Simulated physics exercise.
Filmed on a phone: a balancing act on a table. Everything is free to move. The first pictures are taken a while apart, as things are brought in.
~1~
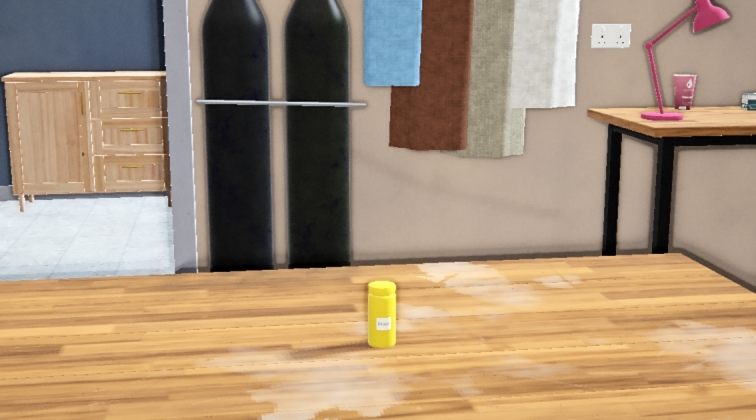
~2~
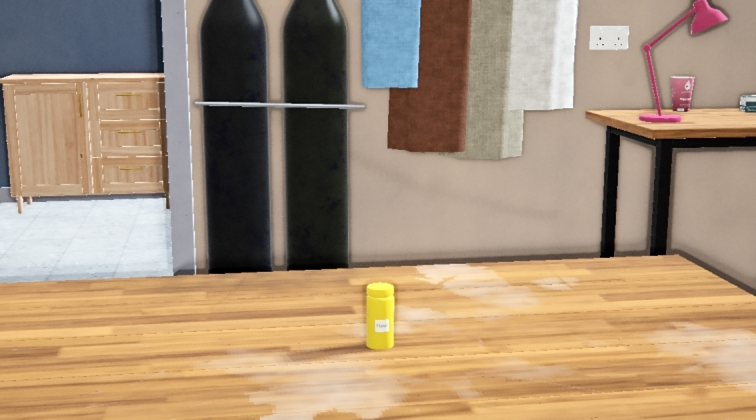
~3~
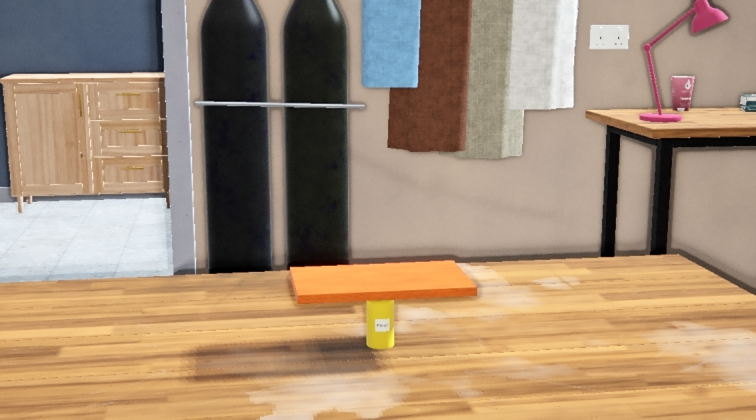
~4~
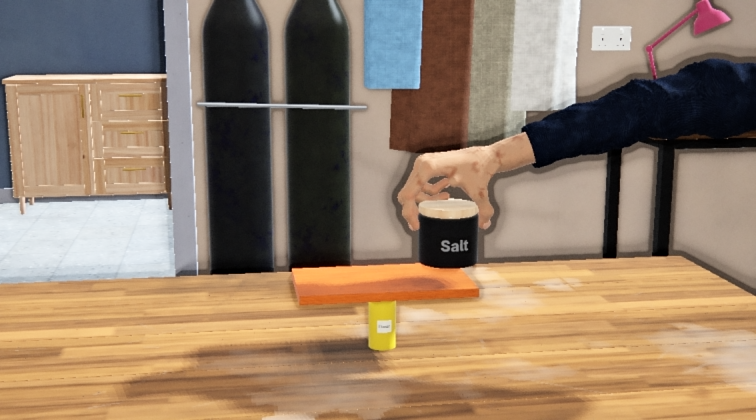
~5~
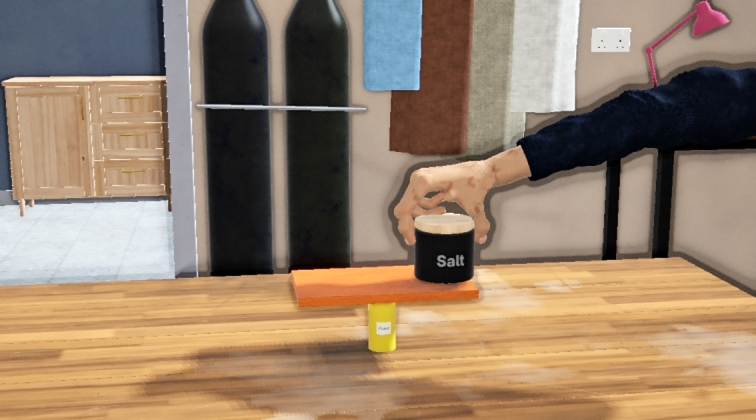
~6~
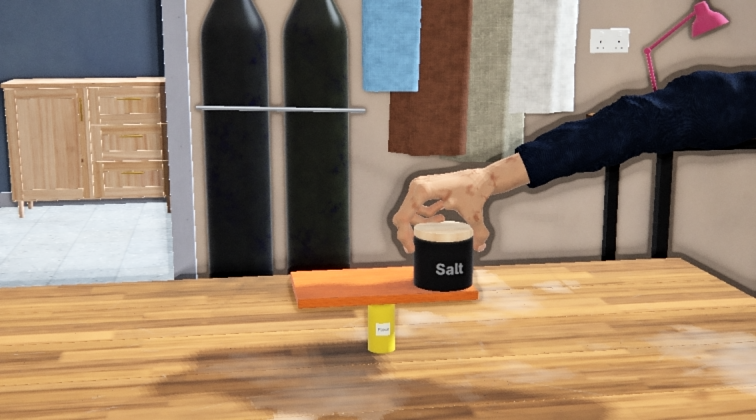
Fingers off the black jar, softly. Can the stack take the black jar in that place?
Here the stack gives way.
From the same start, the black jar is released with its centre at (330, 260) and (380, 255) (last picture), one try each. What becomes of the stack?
In the first case it comes apart; in the second case it stays up.
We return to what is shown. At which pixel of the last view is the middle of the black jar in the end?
At about (506, 327).
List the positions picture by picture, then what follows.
In the first picture, the last thing is not in view yet.
In the second picture, the last thing is not in view yet.
In the third picture, the last thing is not in view yet; orange board (380, 281).
The fourth picture shows coming down; black jar (448, 233); orange board (382, 282).
The fifth picture shows coming down; black jar (444, 248); orange board (382, 284).
The sixth picture shows in place under the hand; black jar (443, 256); orange board (381, 285).
Then, 0.30 s after the last picture, black jar now fallen; orange board tipped 38° from how it was.
Then, 0.50 s after the last picture, orange board tipped 47° from how it was.
At rest, fallen, black jar; tipped over in the stack, orange board; yellow shaker in place. Seen from the same camera at the end, black jar near (506, 327). The stack loses its balance.
